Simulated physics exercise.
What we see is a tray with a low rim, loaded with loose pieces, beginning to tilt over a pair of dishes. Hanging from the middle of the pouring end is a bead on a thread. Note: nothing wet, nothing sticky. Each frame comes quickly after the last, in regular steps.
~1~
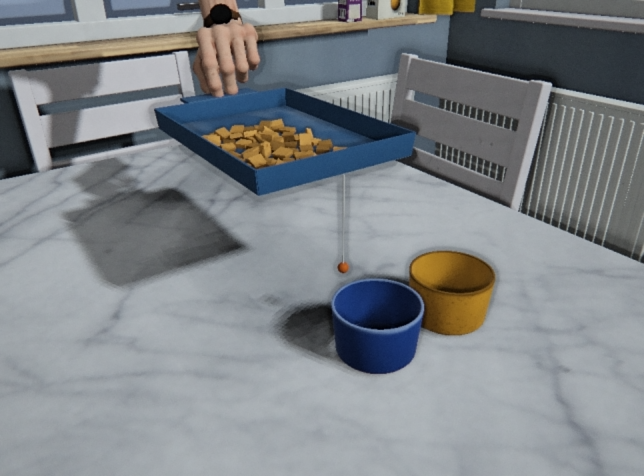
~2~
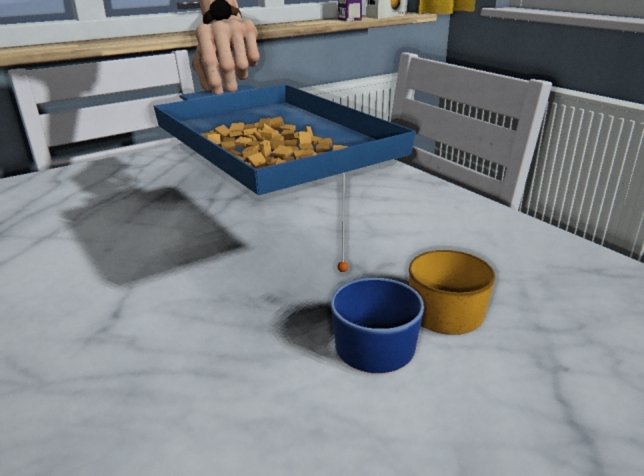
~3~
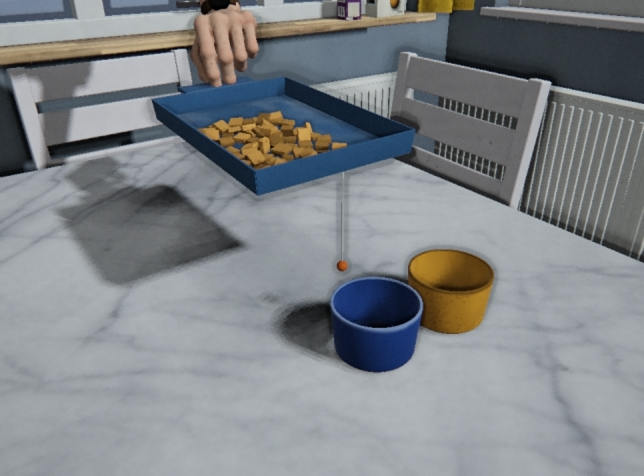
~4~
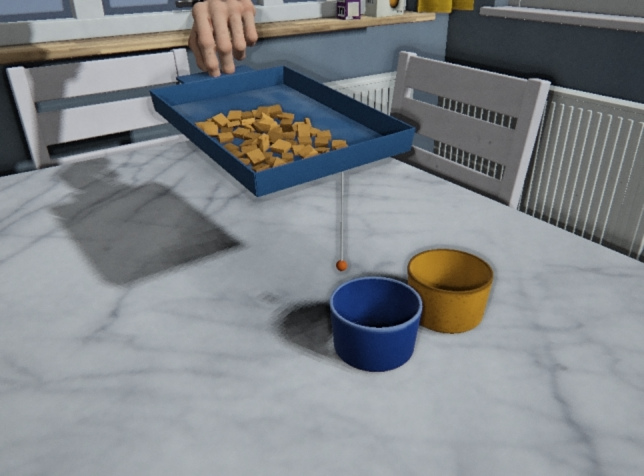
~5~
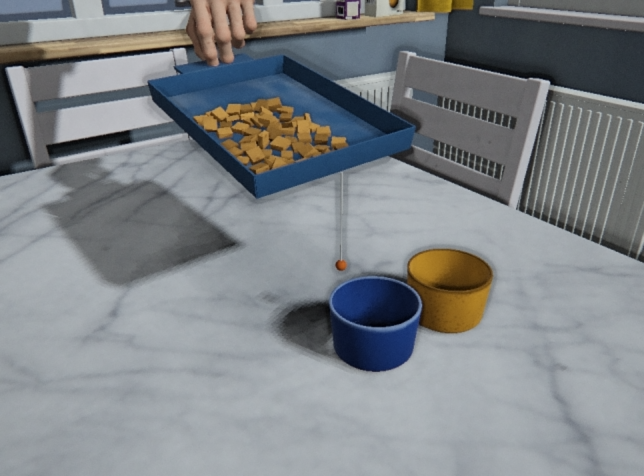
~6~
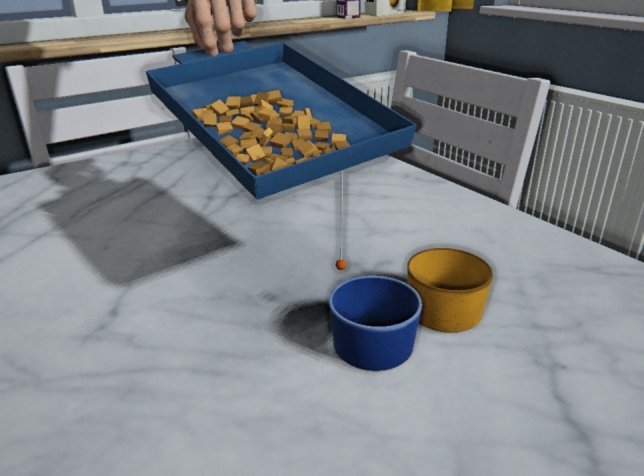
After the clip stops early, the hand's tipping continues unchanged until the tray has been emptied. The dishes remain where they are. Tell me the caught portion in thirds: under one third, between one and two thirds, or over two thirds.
It comes to under one third.
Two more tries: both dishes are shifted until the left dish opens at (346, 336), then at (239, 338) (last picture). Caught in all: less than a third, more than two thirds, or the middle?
The earlier try, less than a third; the later try, the middle third.
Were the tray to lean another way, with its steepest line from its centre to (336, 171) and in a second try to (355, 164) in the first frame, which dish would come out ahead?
The first tilt favours the left-side dish and the second the left-side dish.
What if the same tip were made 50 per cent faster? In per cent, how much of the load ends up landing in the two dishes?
Around 10 in every hundred.
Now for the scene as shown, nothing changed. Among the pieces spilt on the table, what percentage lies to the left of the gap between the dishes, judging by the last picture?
Near 100 in a hundred.
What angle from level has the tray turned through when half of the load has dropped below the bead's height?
Around 105° at that moment.
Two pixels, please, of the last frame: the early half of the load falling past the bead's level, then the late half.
Early-half point (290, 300); late-half point (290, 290).
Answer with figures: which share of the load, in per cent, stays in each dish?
Left dish around 10 percent; right dish around 0 percent.
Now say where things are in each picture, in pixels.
The first picture shows corners of the pouring end at (257, 169) and (412, 132), level; middle of the load at (275, 147), cereal squares; left dish at (406, 345); right dish at (481, 308); bead on its thread at (343, 268).
The second picture shows corners of the pouring end at (257, 169) and (412, 131), level; middle of the load at (275, 146).
The third picture shows corners of the pouring end at (256, 170) and (412, 129), tipped barely, lowest at the left corner; middle of the load at (274, 142).
The fourth picture shows corners of the pouring end at (256, 172) and (412, 128), tipped a little, lowest at the left corner; middle of the load at (274, 139).
The fifth picture shows corners of the pouring end at (256, 174) and (412, 126), tipped a little, lowest at the left corner; middle of the load at (273, 135).
The sixth picture shows corners of the pouring end at (256, 176) and (413, 125), tipped a little, lowest at the left corner; middle of the load at (273, 131); left dish at (404, 342); right dish at (478, 305).
Soon after the last picture, tray tipped steeply; all on the tray.
A little later, tray tipped right over; most on the tray; about a quarter outside both; a stray few in the air.
Later still, tray tipped past a quarter turn; a small part in the left dish; nearly all outside both.
At rest, tray tipped past a quarter turn; a small part in the left dish; none in the right dish; nearly all outside both.
